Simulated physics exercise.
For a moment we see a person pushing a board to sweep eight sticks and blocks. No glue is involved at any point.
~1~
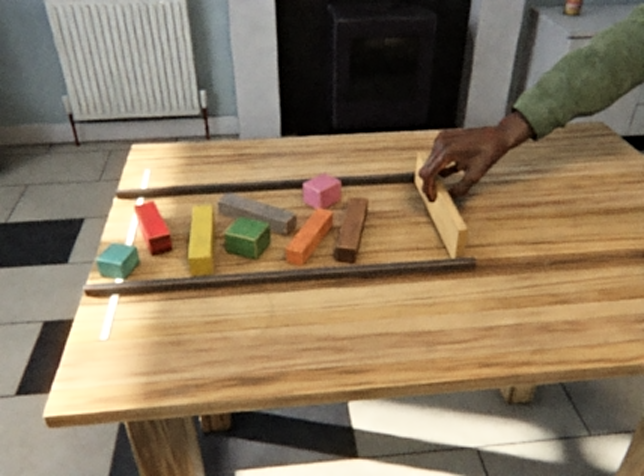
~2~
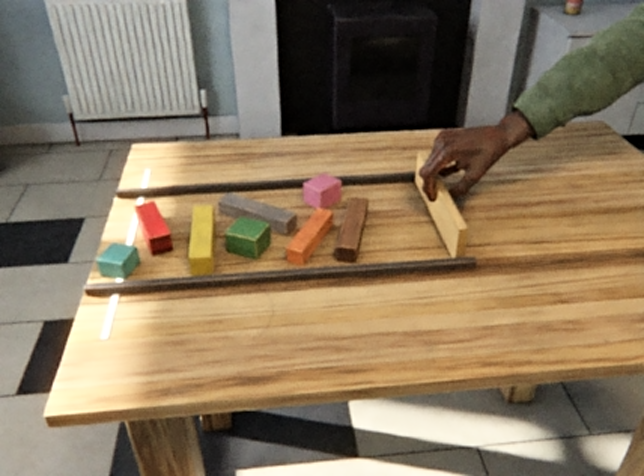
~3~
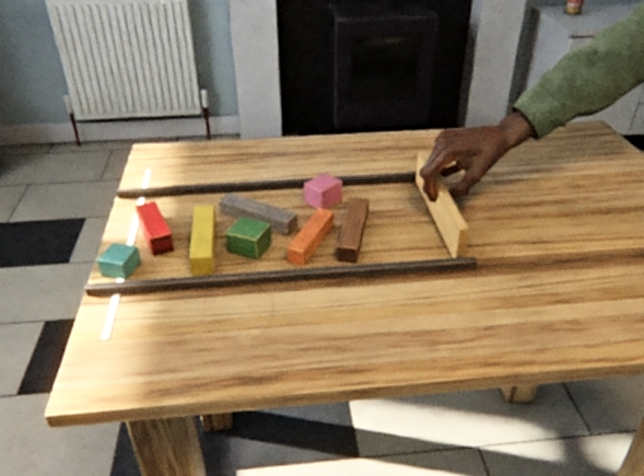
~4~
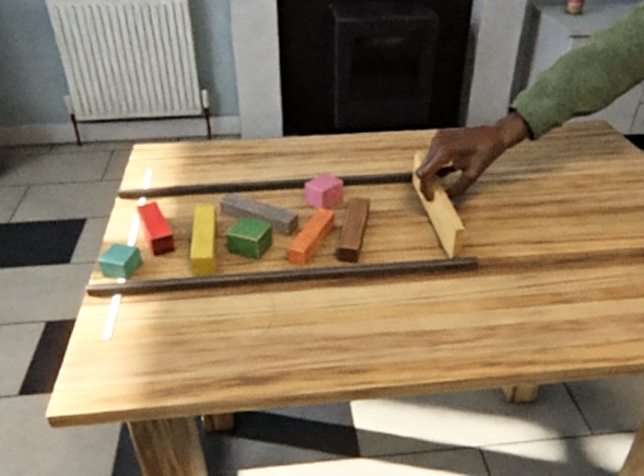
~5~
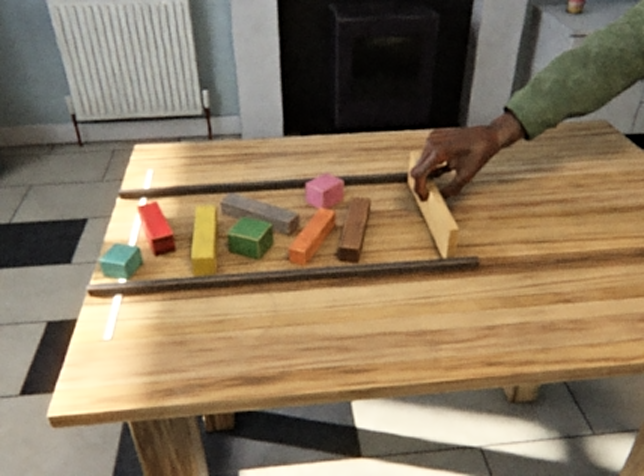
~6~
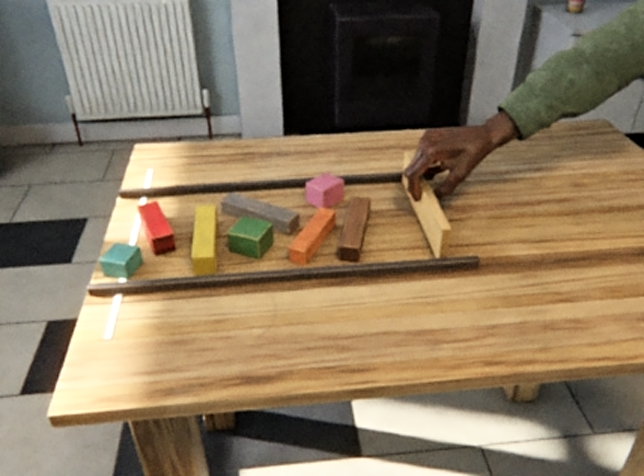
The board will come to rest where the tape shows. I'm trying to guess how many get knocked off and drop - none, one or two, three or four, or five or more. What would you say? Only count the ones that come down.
A lot - five plus.
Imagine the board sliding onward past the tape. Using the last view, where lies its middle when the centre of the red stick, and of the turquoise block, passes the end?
Around (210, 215), then around (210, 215).
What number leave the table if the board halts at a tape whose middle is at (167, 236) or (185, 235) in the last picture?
Per try: 3; 3.
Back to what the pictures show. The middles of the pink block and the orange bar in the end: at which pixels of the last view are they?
Final positions - pink block around (118, 206), orange bar around (98, 251).
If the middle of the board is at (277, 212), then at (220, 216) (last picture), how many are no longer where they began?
First 6, then 8.
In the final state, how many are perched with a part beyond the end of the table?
Overhanging ones - 2.
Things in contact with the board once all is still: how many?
Count recorded: 2.
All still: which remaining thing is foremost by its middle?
The orange bar is the one you want.
Soon after, none off yet; turquoise block at rest near (122, 261); red stick at rest near (156, 227); yellow bar at rest near (206, 238).
After that, none off yet; turquoise block displaced a little near (109, 262); red stick displaced a little near (125, 229); yellow bar displaced about its own width near (141, 243).
In the end, the number that fall off is five or more; gone, grey bar, green block, yellow bar, red stick and turquoise block.
